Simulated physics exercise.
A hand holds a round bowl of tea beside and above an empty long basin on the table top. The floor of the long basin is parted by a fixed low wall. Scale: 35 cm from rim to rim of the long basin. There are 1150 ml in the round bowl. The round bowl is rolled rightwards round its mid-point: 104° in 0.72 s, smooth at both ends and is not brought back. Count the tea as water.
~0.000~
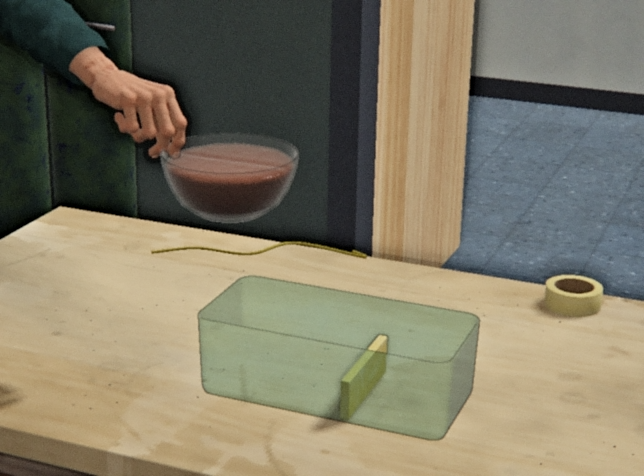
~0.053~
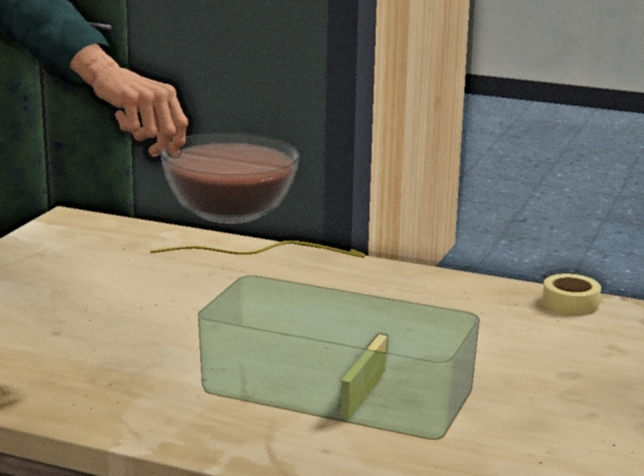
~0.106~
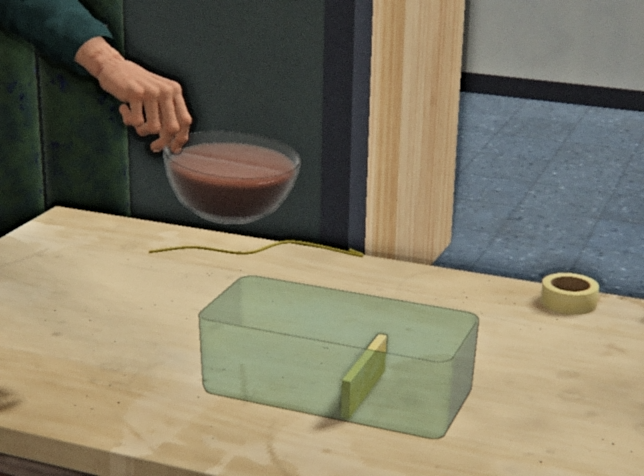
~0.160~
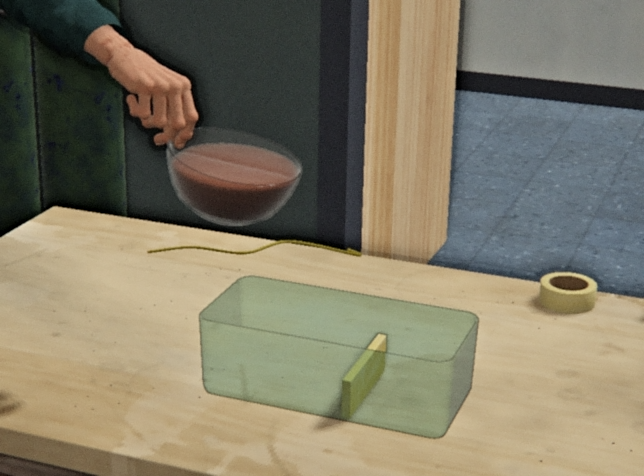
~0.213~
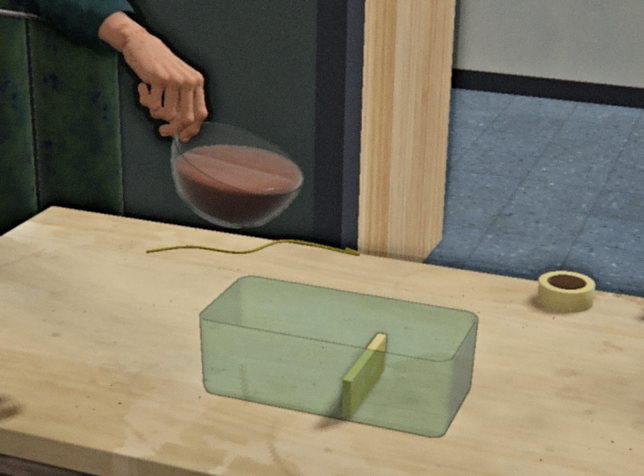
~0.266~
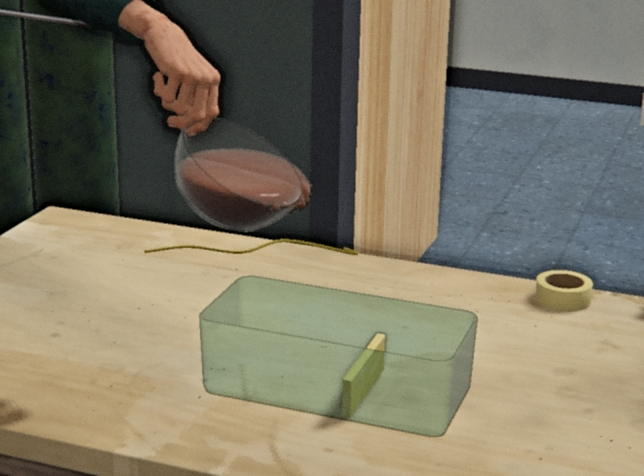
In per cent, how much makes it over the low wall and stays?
Roughly 10 per cent is past the wall.
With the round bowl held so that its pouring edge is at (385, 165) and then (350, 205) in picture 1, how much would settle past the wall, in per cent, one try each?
First 75, then 50 per cent.
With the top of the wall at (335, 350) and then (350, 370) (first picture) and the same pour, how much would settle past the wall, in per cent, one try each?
First 40, then 30 per cent.
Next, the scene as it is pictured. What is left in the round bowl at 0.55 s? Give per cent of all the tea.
Near 16 in a hundred.
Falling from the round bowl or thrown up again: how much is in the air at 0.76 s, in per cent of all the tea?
Near 14 in a hundred.
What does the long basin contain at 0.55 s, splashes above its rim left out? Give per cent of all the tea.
Near 40 in a hundred.
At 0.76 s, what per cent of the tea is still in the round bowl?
About 0 per cent.
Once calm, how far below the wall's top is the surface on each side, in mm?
Left about 28 mm, right about 50 mm.
After 0.55 s the tilt is 91° and 15 per cent is still to pour, 38 is left of the wall and 2 right of it.
After 0.76 s the tilt is 104° and 0 per cent is still to pour, 79 is left of the wall and 4 right of it.
After 0.98 s the tilt is 104° and 0 per cent is still to pour, 78 is left of the wall and 10 right of it.
After 1.22 s the tilt is 104° and 0 per cent is still to pour, 78 is left of the wall and 10 right of it.
In the end 78 per cent lies left of the wall, 10 right of it and 12 outside.
